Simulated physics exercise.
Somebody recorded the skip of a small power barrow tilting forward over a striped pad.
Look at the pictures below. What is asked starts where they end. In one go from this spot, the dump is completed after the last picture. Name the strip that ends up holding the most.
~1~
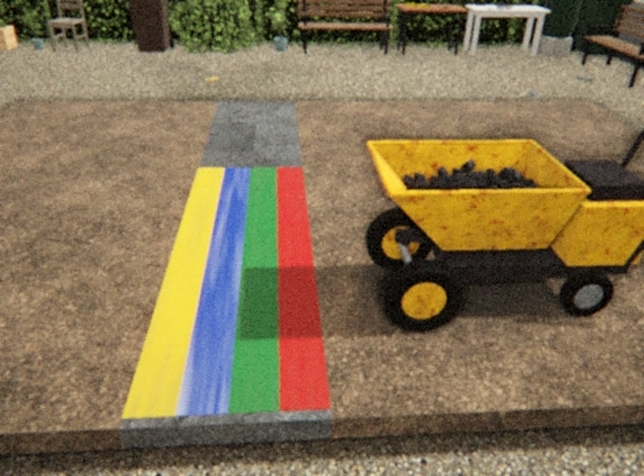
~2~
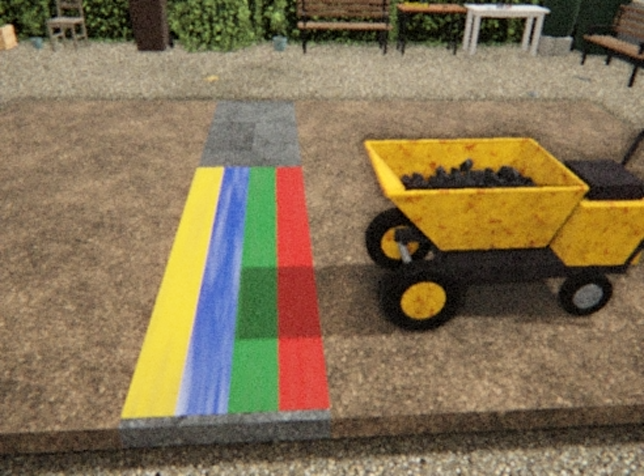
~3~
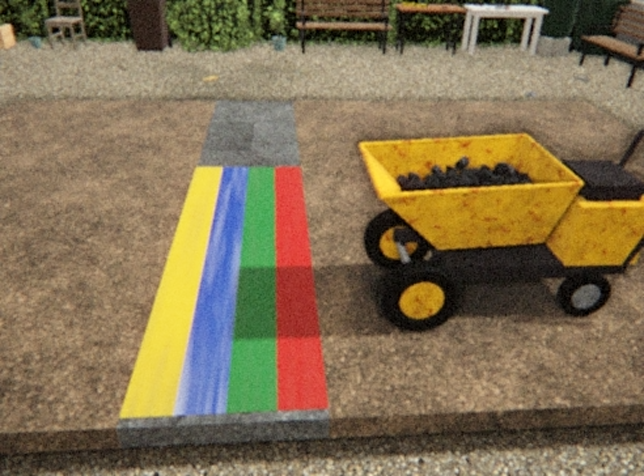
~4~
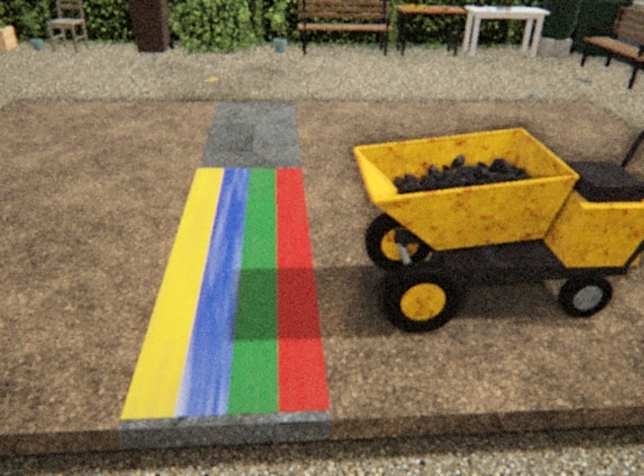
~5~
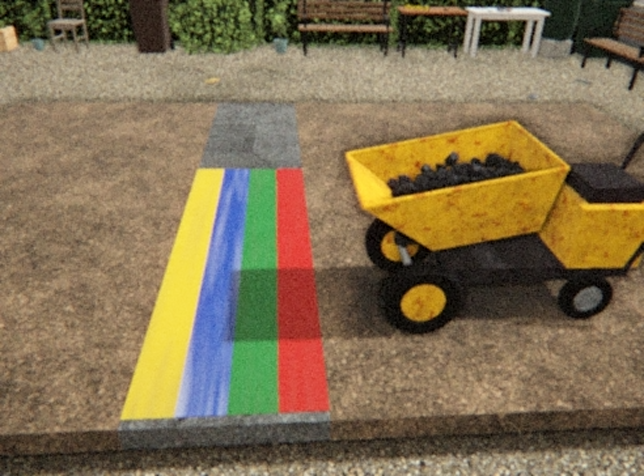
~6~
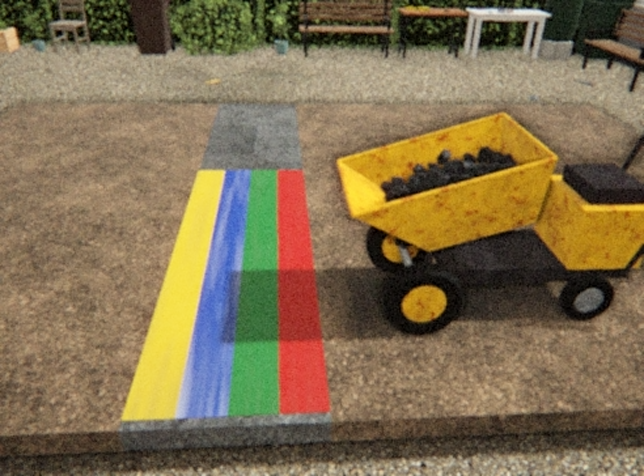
Green.
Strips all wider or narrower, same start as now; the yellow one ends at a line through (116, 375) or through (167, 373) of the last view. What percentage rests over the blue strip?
Near 20 and 30 in a hundred.
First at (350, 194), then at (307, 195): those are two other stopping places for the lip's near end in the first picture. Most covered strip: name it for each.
First: The blue one. Next: Yellow.
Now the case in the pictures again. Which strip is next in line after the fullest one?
The strip in blue is second.
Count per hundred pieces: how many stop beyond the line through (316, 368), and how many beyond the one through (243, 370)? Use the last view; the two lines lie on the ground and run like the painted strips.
About 80 and 40 %.
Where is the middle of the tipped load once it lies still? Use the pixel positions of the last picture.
(248, 301).
Soon after the last picture, skip tipped steeply; all in the skip.
A little later, skip tipped right over; most in the skip; a small part over the red strip; a small part over the green strip.
Later still, skip tipped right over; about a quarter in the skip; a small part over the red strip; about a third over the green strip; about a quarter over the blue strip; a small part over the yellow strip; a stray few off the paint.
At rest, skip tipped right over; about a quarter in the skip; a small part over the red strip; about a third over the green strip; about a quarter over the blue strip; a small part over the yellow strip; a stray few off the paint.
